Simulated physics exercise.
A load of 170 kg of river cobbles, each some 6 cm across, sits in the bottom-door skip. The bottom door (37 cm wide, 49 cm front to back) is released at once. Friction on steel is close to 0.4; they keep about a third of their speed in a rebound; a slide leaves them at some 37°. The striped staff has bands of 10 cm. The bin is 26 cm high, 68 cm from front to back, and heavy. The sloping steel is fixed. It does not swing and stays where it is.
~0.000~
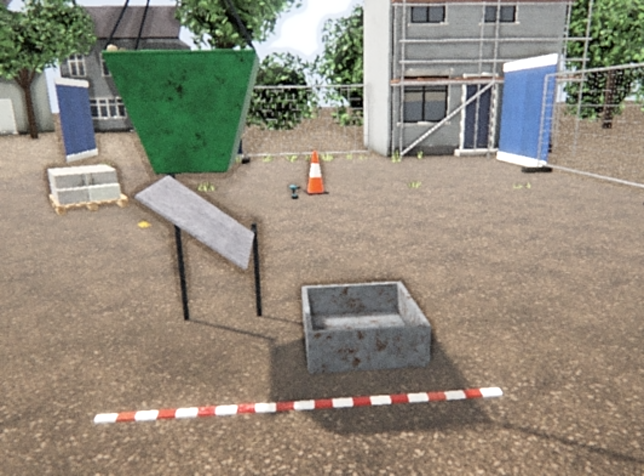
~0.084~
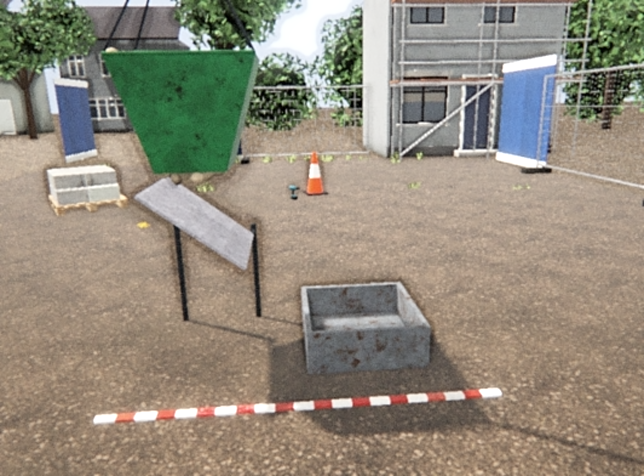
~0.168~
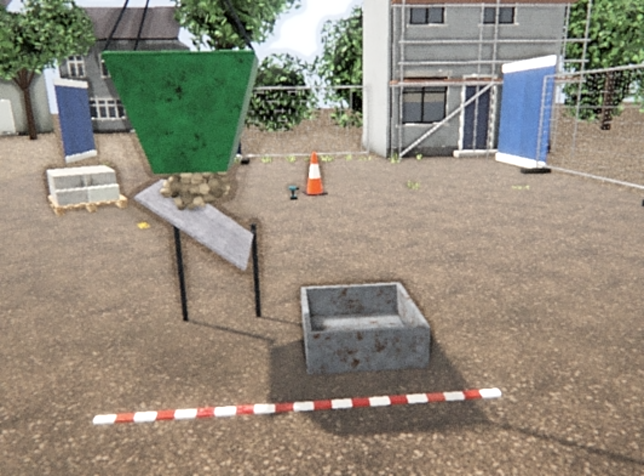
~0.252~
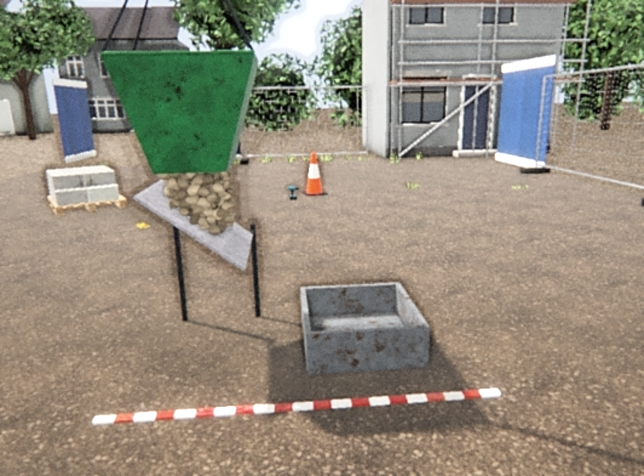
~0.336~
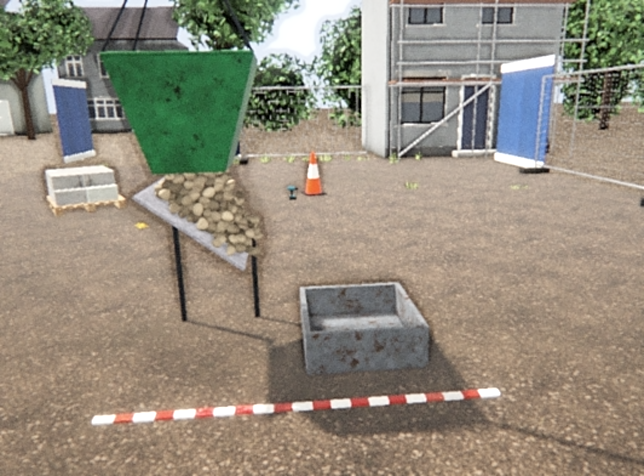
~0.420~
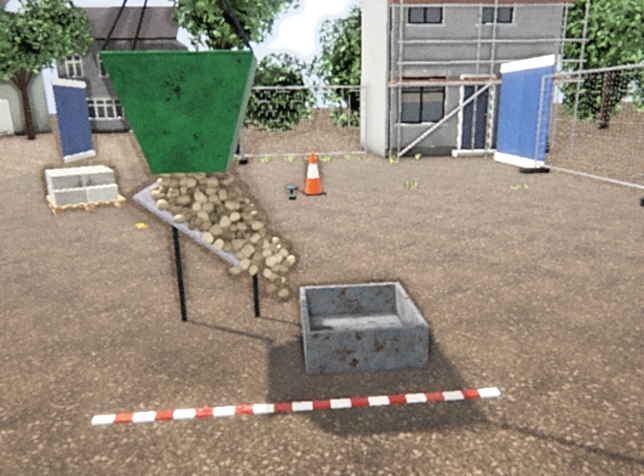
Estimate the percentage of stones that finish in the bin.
About 37 per cent.
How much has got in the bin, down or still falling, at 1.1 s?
About 30 per cent by then.
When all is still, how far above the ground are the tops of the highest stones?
About 20 cm.
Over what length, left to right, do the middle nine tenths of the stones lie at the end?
About 100 cm.
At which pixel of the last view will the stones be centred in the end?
Near (325, 334).
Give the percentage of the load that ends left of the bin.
Some 40 per cent of the load.
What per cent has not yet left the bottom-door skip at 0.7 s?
Roughly 0 per cent is still inside.
After 0.7 s, 0 % in the bottom-door skip, 40 % on the steel, 46 % falling or lying left of the bin, 10 % falling or lying in the bin, 3 % falling or lying beside or right of the bin; the stones farthest right are at (369, 329).
After 1.1 s, 0 % in the bottom-door skip, 3 % on the steel, 48 % falling or lying left of the bin, 31 % falling or lying in the bin, 17 % falling or lying beside or right of the bin; the stones farthest right are at (423, 327).
After 1.7 s, 0 % in the bottom-door skip, 41 % falling or lying left of the bin, 37 % falling or lying in the bin, 22 % falling or lying beside or right of the bin; the stones farthest right are at (505, 350).
After 2.6 s, 0 % in the bottom-door skip, 41 % falling or lying left of the bin, 37 % falling or lying in the bin, 22 % falling or lying beside or right of the bin; the stones farthest right are at (503, 336).
After 4.5 s, 0 % in the bottom-door skip, 41 % left of the bin, 37 % in the bin, 22 % beside or right of the bin; the stones farthest right are at (503, 336).
